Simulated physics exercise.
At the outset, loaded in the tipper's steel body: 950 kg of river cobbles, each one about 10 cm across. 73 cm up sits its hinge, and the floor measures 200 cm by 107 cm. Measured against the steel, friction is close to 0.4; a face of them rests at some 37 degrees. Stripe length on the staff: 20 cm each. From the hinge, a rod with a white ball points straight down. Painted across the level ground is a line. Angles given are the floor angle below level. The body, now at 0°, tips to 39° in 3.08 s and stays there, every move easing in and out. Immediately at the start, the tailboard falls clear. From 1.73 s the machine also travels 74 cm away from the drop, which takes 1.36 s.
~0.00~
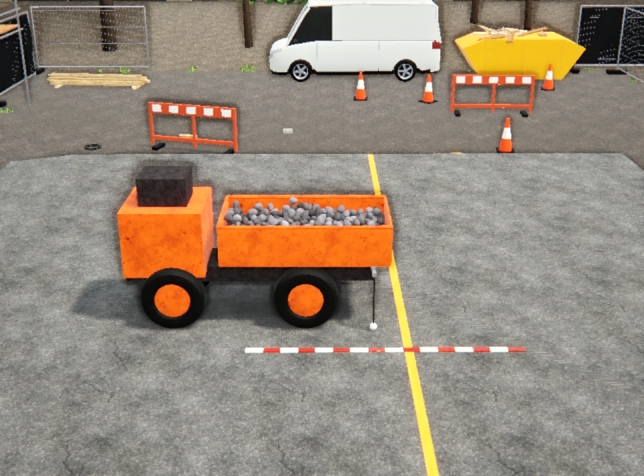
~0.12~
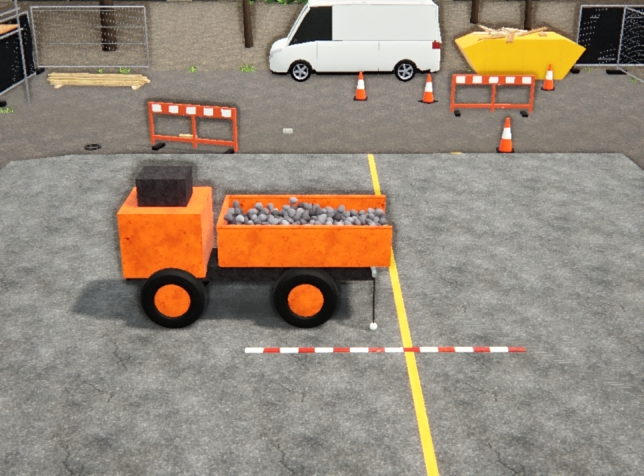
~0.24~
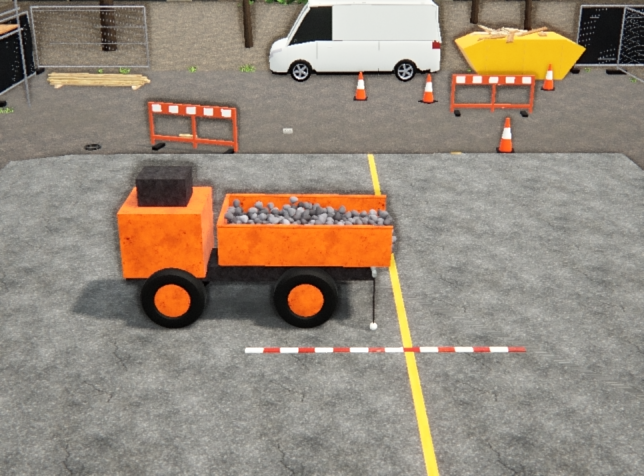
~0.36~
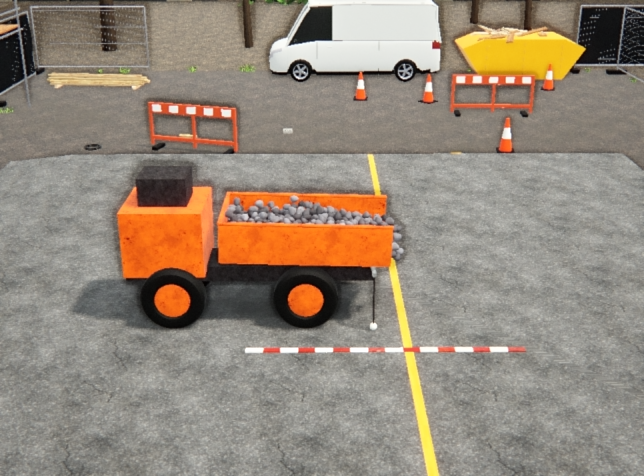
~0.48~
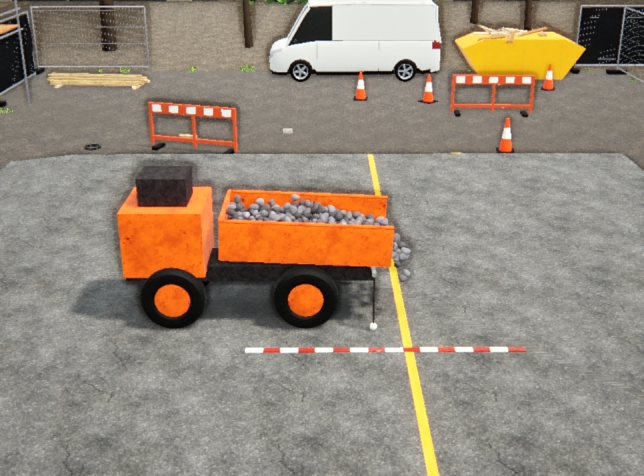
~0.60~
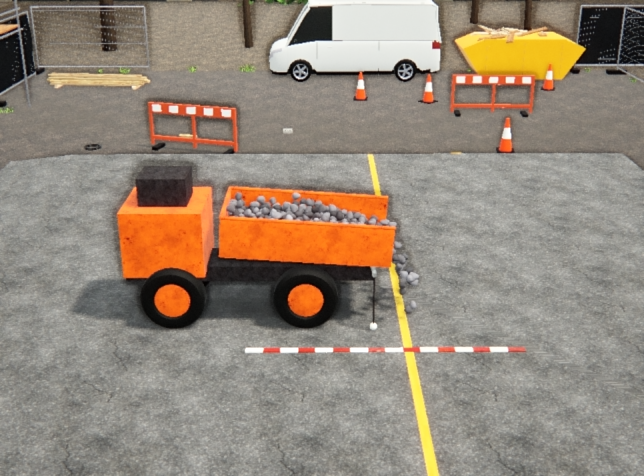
An orange tipper truck loaded with grey stones stood on the tarmac, and a few stones trickled off the right end of its body as the body tilted up very slightly at the front.
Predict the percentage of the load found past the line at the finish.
Roughly 45 % is past the line.
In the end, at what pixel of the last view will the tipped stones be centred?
Somewhere near pixel (394, 300).
After 2.3 s the floor is at 33°; 53 % in the body, 22 % short of the line, 25 % past the line; the foremost stones are at (463, 299).
After 3.2 s the floor is at 39°; 0 % in the body, 57 % short of the line, 43 % past the line; the foremost stones are at (497, 302).
After 3.5 s the floor is at 39°; 0 % in the body, 57 % short of the line, 43 % past the line; the foremost stones are at (499, 305).
After 6.4 s the floor is at 39°; 0 % in the body, 57 % short of the line, 43 % past the line; the foremost stones are at (500, 305).
